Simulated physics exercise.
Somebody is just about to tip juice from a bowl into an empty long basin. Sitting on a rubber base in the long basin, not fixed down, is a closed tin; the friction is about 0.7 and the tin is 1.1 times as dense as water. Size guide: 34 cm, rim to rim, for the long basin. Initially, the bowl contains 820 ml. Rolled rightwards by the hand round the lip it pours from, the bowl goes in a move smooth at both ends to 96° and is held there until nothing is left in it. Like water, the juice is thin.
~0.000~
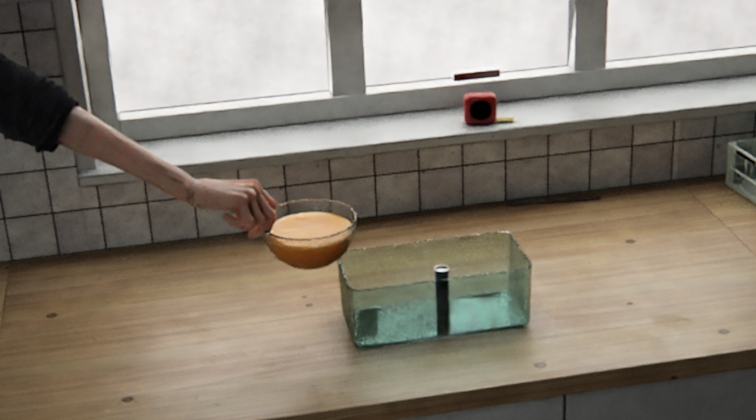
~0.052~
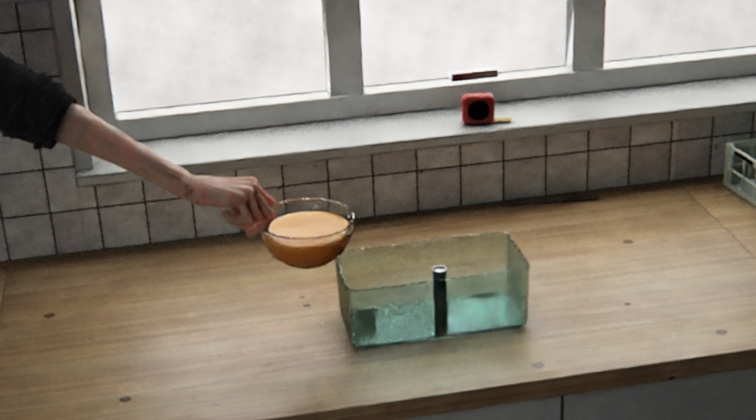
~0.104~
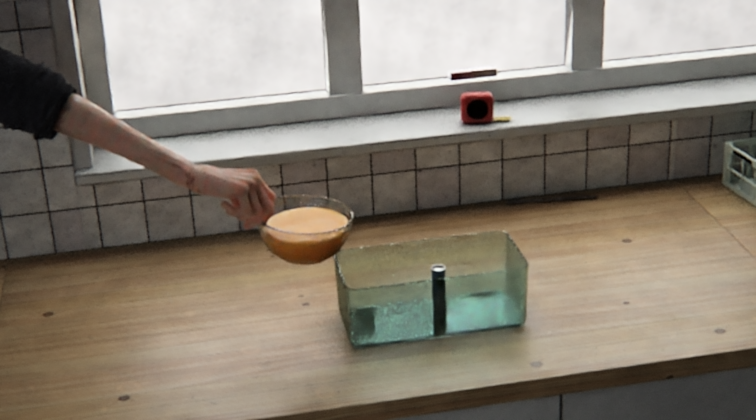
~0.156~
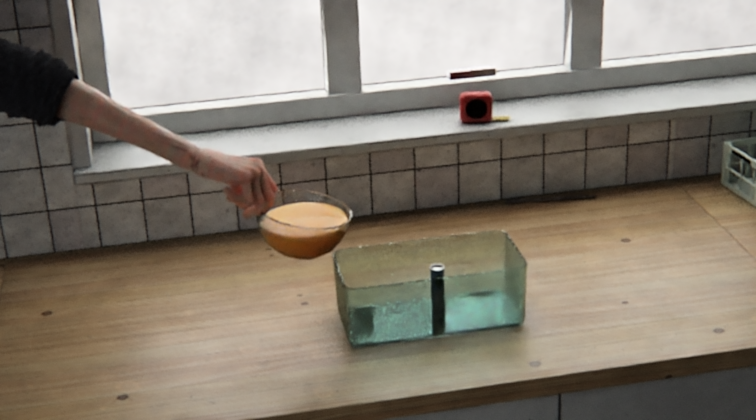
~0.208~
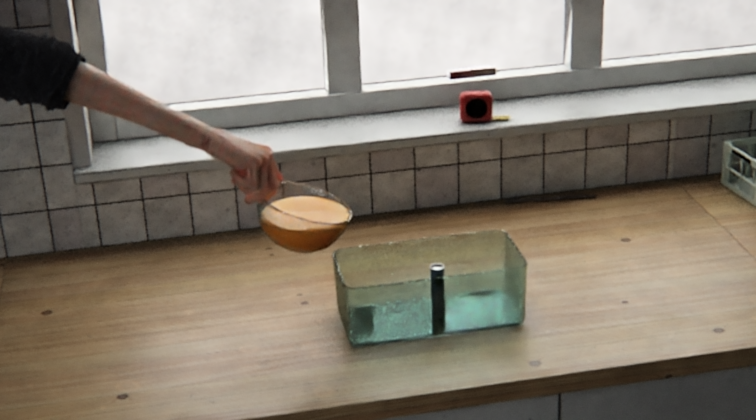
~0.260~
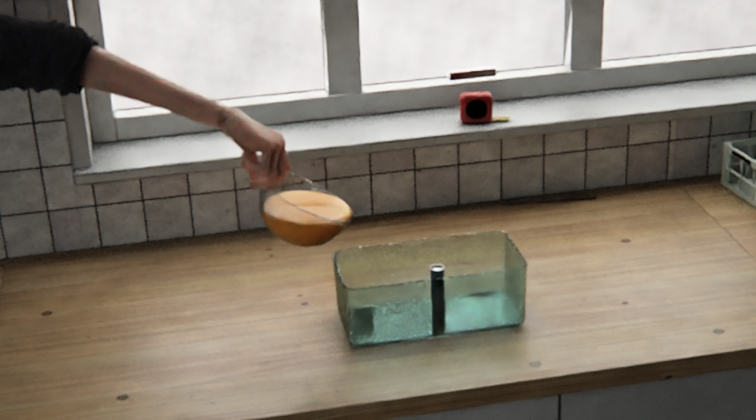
The video shows a hand holding a glass bowl of orange juice beside a greenish, see-through long basin with a dark upright cylinder inside, on a wooden counter below a window; the hand then gradually tilts the bowl rightwards.
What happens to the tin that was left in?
It goes down.
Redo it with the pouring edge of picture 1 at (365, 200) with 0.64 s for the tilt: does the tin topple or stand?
Then it tips over.
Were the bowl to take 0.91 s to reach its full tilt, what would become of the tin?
Result: Tin tipped over.
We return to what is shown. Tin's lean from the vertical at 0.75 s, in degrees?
Roughly 15°.
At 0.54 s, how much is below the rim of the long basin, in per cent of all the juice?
I'd estimate some 10 percent of the liquid.
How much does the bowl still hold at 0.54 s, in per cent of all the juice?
36 %.
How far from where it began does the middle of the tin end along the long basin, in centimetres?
Roughly 1.0 cm.
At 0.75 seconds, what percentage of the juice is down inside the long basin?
Roughly 86 %.
Then, 0.54 s in, the tilt is 84° and 36 per cent is still to pour; the tin stands where it began.
Then, 0.75 s in, the tilt is 96° and 1 per cent is still to pour; the tin leans 16°.
Then, 0.96 s in, the tilt is 96° and 0 per cent is still to pour; the tin leans 17°.
Then, 1.20 s in, the tilt is 96° and 0 per cent is still to pour; the tin lies on its side.
Finally, the tin lies on its side.
